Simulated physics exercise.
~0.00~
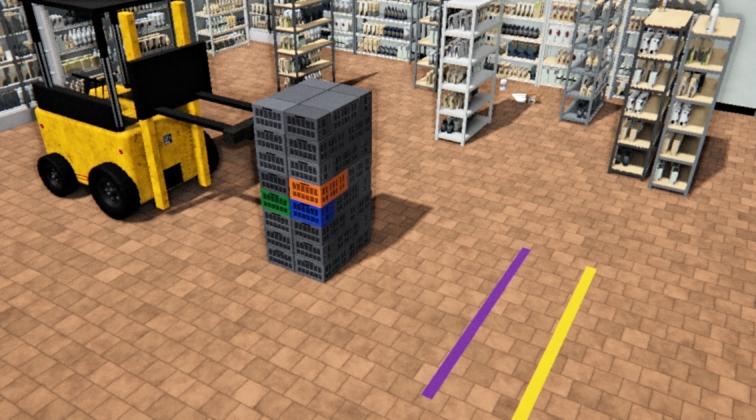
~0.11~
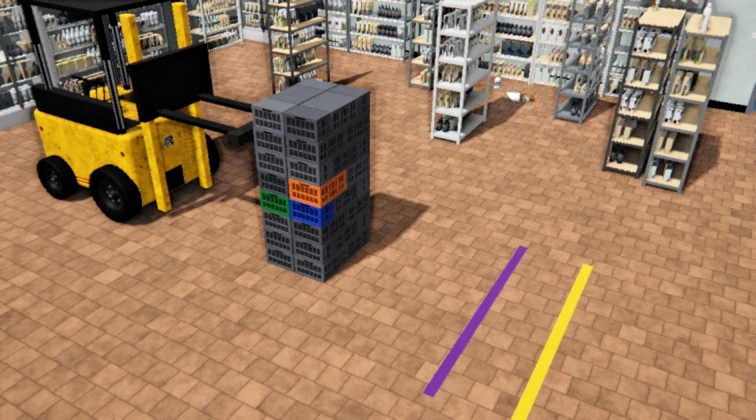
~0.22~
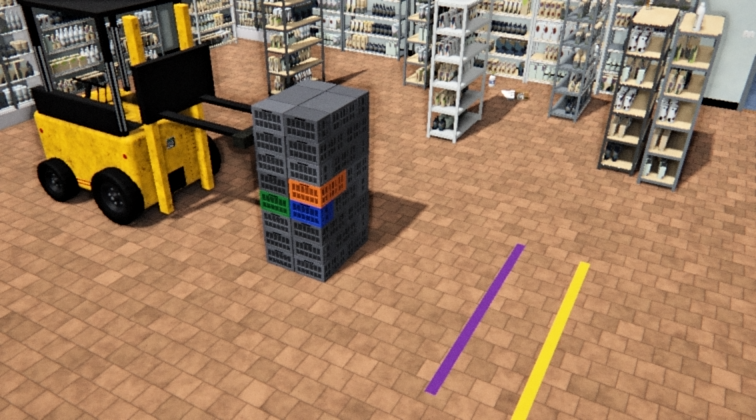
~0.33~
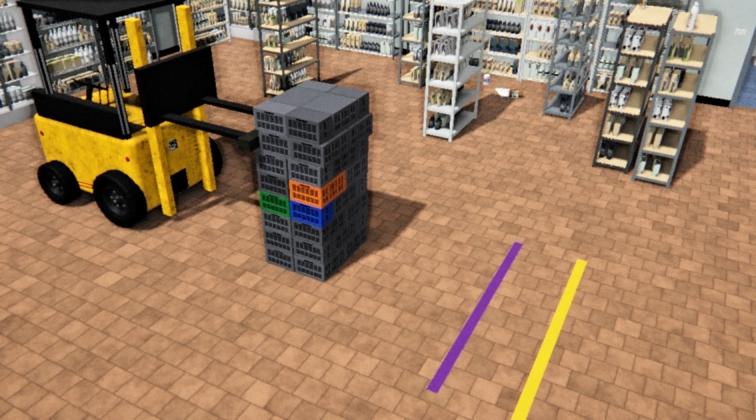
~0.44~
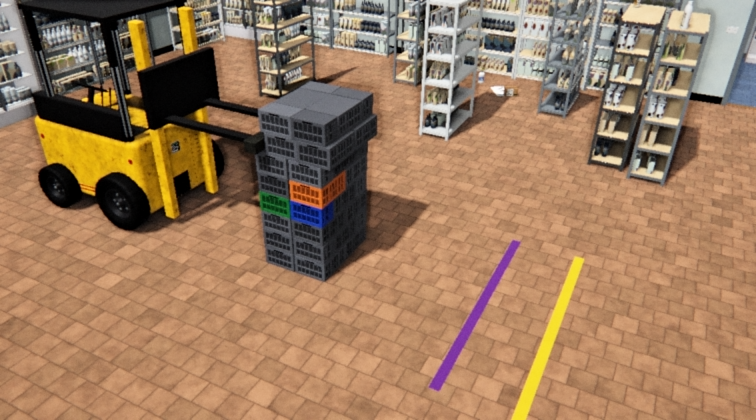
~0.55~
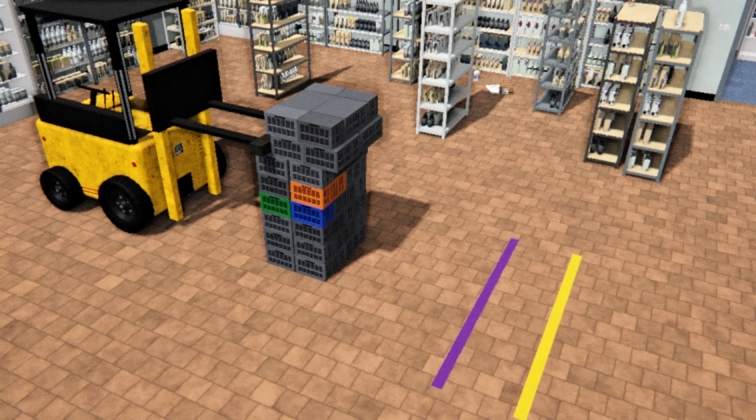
The clip opens on a tall stack of dark crates, with green, orange and blue ones among them, standing in a shop beside a yellow forklift. The forklift's raised beam closes in from the left, meets the stack and pushes the upper crates slightly rightward, while the coloured crates barely shift.
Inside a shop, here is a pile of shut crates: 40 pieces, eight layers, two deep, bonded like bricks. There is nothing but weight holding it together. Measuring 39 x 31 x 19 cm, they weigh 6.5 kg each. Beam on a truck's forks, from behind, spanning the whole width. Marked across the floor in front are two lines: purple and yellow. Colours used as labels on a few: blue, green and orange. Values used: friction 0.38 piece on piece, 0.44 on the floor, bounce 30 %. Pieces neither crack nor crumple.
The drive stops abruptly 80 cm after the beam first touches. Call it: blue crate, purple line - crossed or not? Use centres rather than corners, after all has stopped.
Not crossed.
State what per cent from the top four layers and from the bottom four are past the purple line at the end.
That's 60% up top and 0% at the bottom.
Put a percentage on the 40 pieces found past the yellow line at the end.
Result: Around 20 per cent.
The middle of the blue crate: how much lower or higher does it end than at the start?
About 30 cm lower.
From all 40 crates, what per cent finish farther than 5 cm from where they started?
Displaced: 60 %.
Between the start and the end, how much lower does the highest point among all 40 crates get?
By about 40 cm, start to end.
After 0.96 s, none of the 40 crates past the purple line, 25 disturbed; blue crate 6° from how it stood; orange crate 6° from how it stood.
After 1.54 s, none of the 40 crates past the purple line, 25 disturbed; blue crate 20° from how it stood; orange crate 20° from how it stood.
After 2.04 s, 3 of the 40 crates past the purple line; blue crate 54° from how it stood, 18 cm lower; orange crate 54° from how it stood, 26 cm lower.
After 2.54 s, 11 of the 40 crates past the purple line; blue crate on its side; orange crate on its side.
In the end (4.4 s), 11 of the 40 crates past the purple line; blue crate on its side; orange crate upside down; green crate unmoved. From the last view, middles, blue crate near (418, 267), orange crate near (458, 298).
